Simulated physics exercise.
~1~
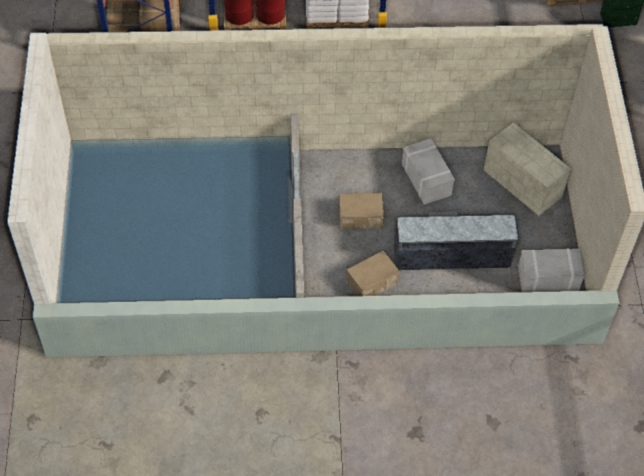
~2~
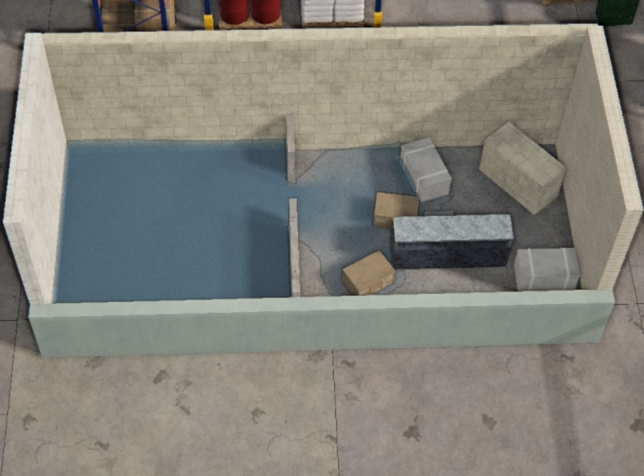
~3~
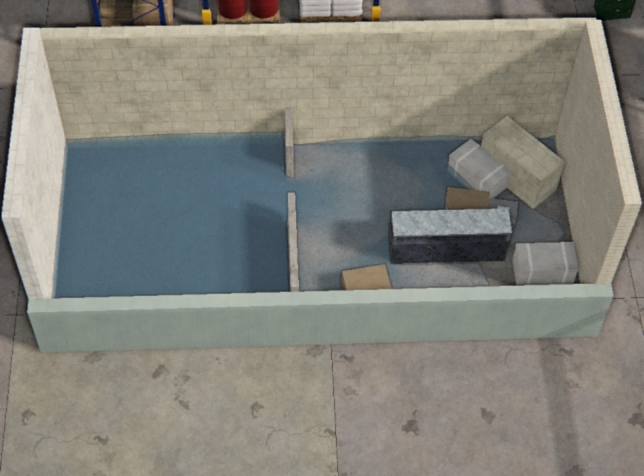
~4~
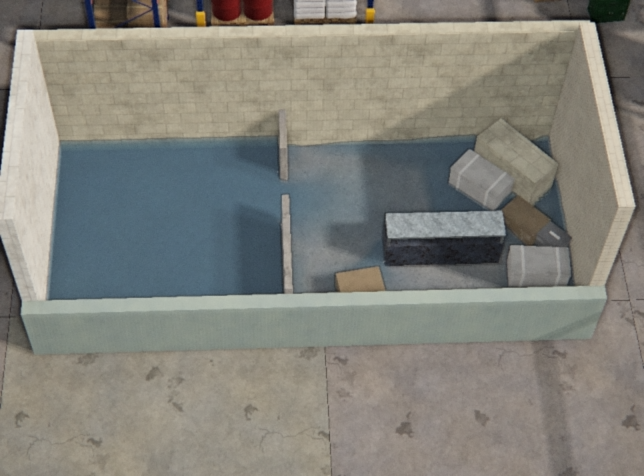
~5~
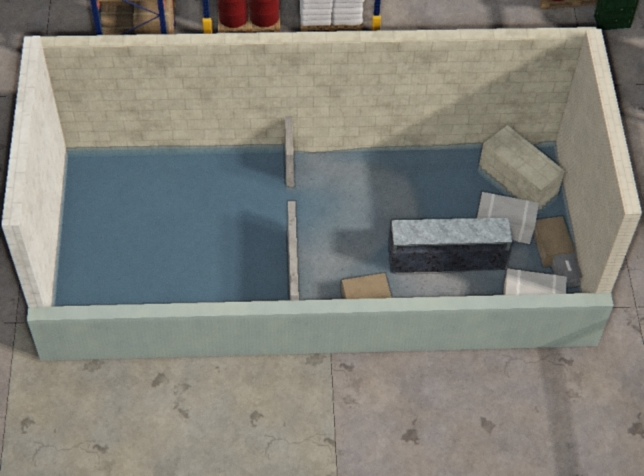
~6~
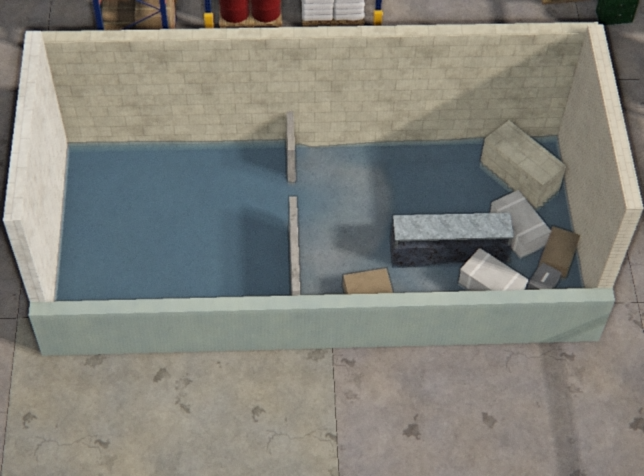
In this clip, water from the left room pours through a gap in the dividing wall, spreading across the right room and pushing boxes rightward. The pale boxes and one brown box end up clustered near the right wall, while another brown box stays near the front wall.
